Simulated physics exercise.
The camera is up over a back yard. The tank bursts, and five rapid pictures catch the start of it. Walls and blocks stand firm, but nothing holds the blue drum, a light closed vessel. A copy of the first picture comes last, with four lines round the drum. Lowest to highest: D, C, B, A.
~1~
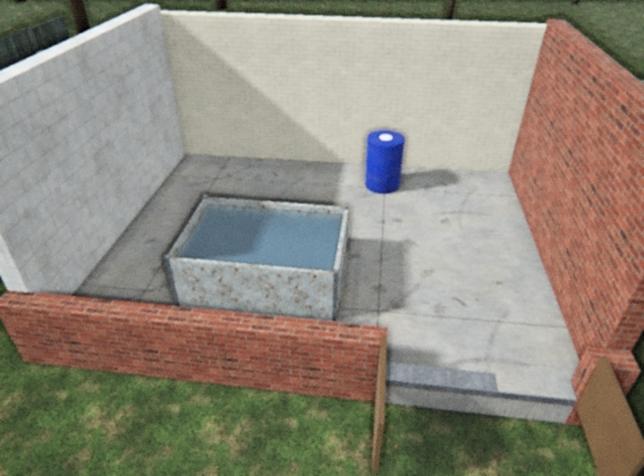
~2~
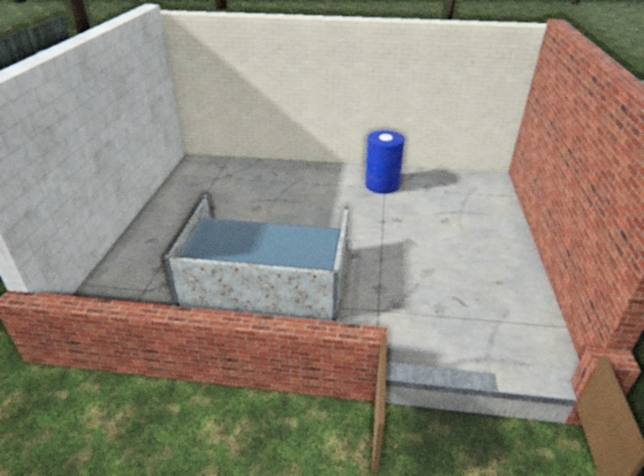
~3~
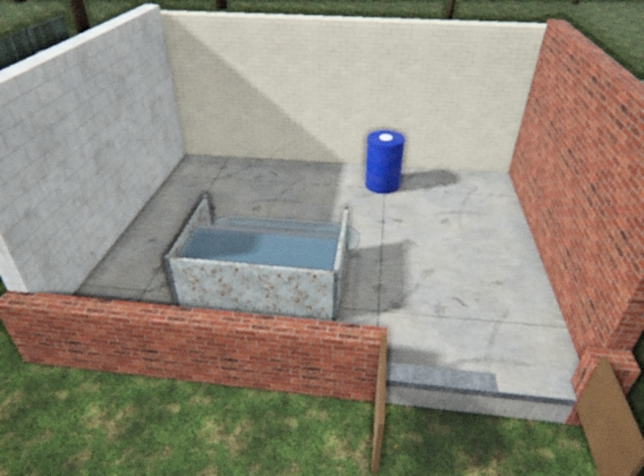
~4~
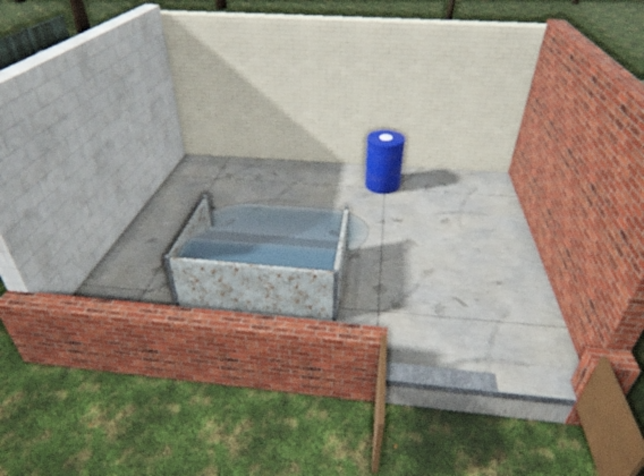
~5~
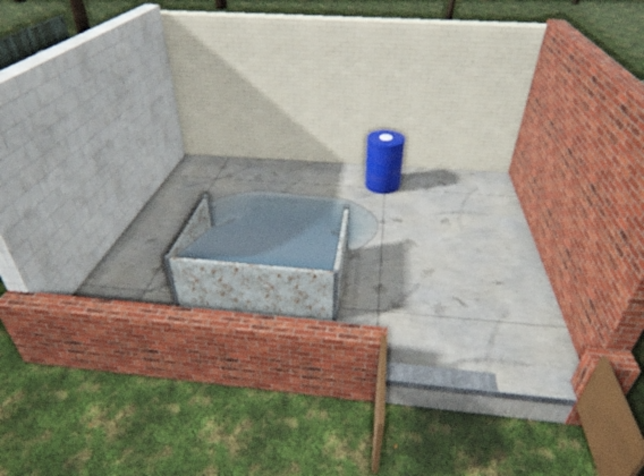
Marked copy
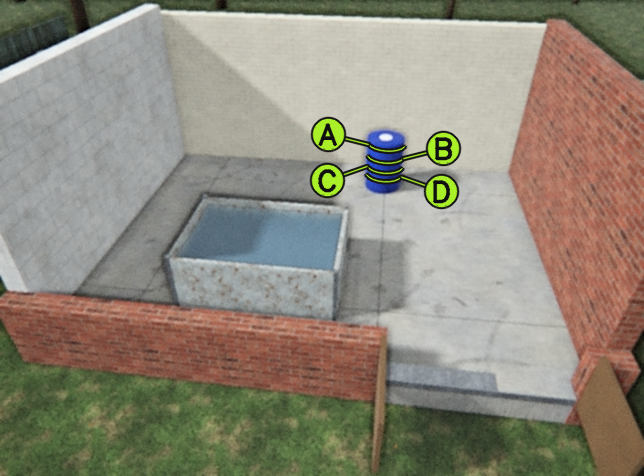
Walled back yard from above, the far side of a full tank disappearing and water spreading across the paving behind it.
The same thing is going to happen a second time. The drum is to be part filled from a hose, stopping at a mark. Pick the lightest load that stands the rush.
The limit is D.
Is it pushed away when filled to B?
No, that is safe.
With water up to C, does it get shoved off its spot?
No, that is safe.
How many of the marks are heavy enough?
All of the four.
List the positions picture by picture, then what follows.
Lid of the blue drum at (387, 138); tank full, its middle at (264, 237); open gate at (484, 341).
Water covers 3 % of the ground, mostly out of sight from here.
Water covers 6 % of the ground, mostly out of sight from here.
Water covers 9 % of the ground and is seen nearest the drum at (360, 235).
Lid of the blue drum at (387, 138); water covers 14 % of the ground and is seen nearest the drum at (367, 212).
On the marked copy, A at (386, 151); B at (385, 163); C at (384, 173); D at (383, 181); from the bottom up D, C, B, A.
If A is chosen, it does not move.
If B is chosen, it does not move.
If C is chosen, it does not move.
If D is chosen, it does not move.
